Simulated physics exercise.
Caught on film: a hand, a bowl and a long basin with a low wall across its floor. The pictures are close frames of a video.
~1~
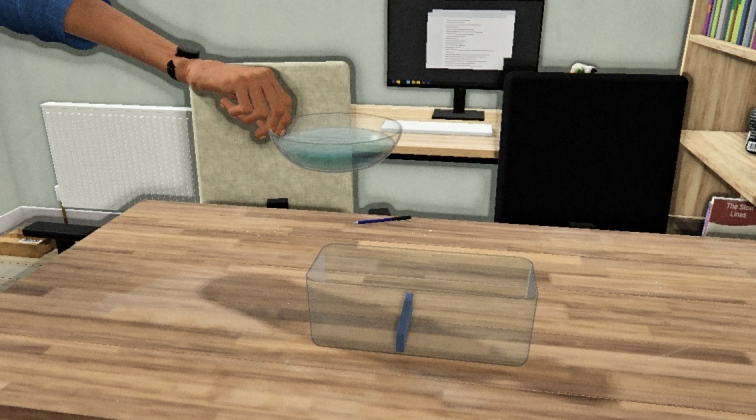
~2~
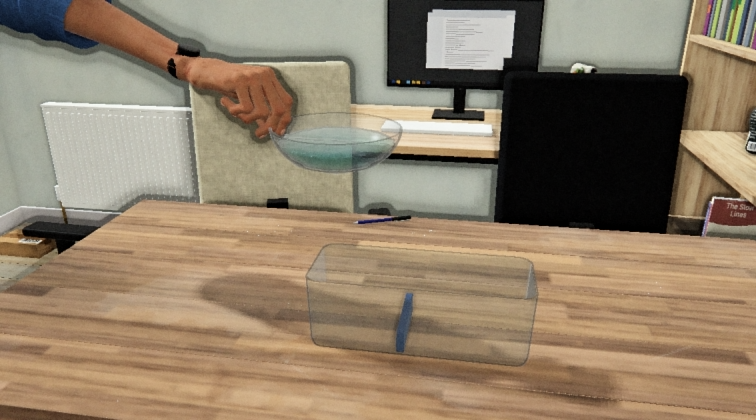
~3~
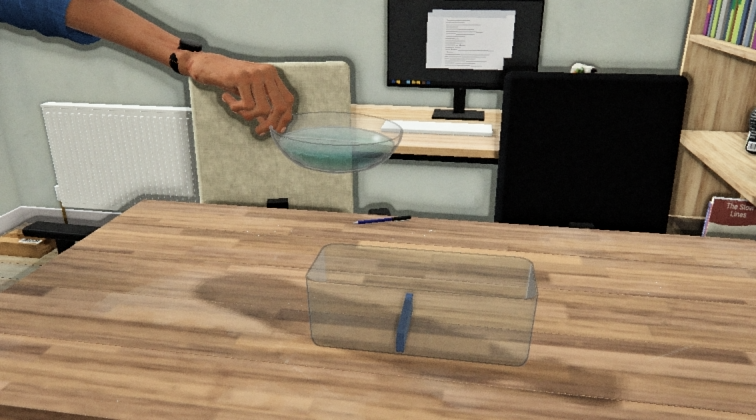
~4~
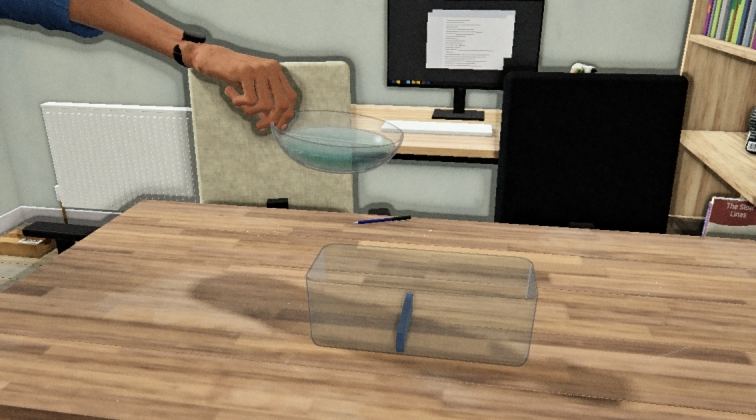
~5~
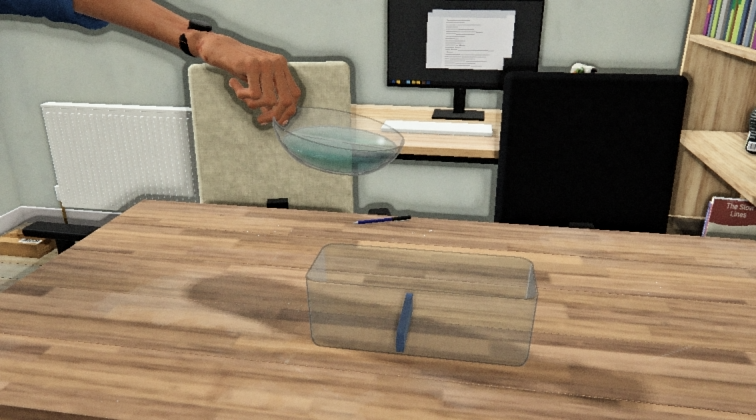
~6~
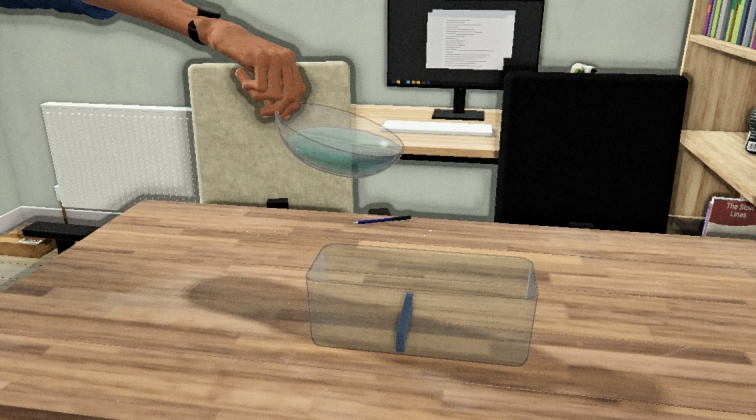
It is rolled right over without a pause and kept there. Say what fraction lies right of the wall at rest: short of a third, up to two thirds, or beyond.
In the end more than two thirds is right of the wall.
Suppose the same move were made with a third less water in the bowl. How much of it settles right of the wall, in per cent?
About 75 per cent.
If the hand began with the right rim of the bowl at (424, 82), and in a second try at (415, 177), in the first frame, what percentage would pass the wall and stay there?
First some 80, then 80 per cent.
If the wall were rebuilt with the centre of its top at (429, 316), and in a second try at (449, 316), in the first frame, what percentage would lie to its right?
The first gives 60 %, the second 30 %.
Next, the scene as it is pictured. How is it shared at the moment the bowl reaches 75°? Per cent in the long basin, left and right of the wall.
The left part 0 per cent, the right part 30.
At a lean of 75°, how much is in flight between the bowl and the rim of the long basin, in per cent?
Close to 60 per cent.
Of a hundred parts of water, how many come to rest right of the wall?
Near 75 %.
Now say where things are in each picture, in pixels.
It leans 0°; its right rim is at (401, 131); the water meets the walls at (281, 137) and (396, 142); the long basin's rim runs from (315, 262) to (535, 279); the wall's top is at (405, 313), in the first frame.
It leans 1°; its right rim is at (401, 132); the water meets the walls at (281, 136) and (396, 143), in the second frame.
It leans 3°; its right rim is at (402, 135); the water meets the walls at (282, 135) and (396, 144), in the third frame.
It leans 6°; its right rim is at (403, 139); the water meets the walls at (284, 133) and (396, 146), in the fourth frame.
It leans 11°; its right rim is at (403, 144); the water meets the walls at (286, 133) and (398, 148), in the fifth frame.
It leans 17°; its right rim is at (403, 151); the water meets the walls at (289, 133) and (401, 150), in the sixth frame.
A moment on, the tilt is 75° and 11 per cent is still to pour, 0 is left of the wall and 29 right of it.
Next, the tilt is 102° and 0 per cent is still to pour, 20 is left of the wall and 75 right of it.
Then the tilt is 103° and 0 per cent is still to pour, 22 is left of the wall and 75 right of it.
Later the tilt is 103° and 0 per cent is still to pour, 22 is left of the wall and 75 right of it.
At rest 22 per cent lies left of the wall, 75 right of it and 3 outside.
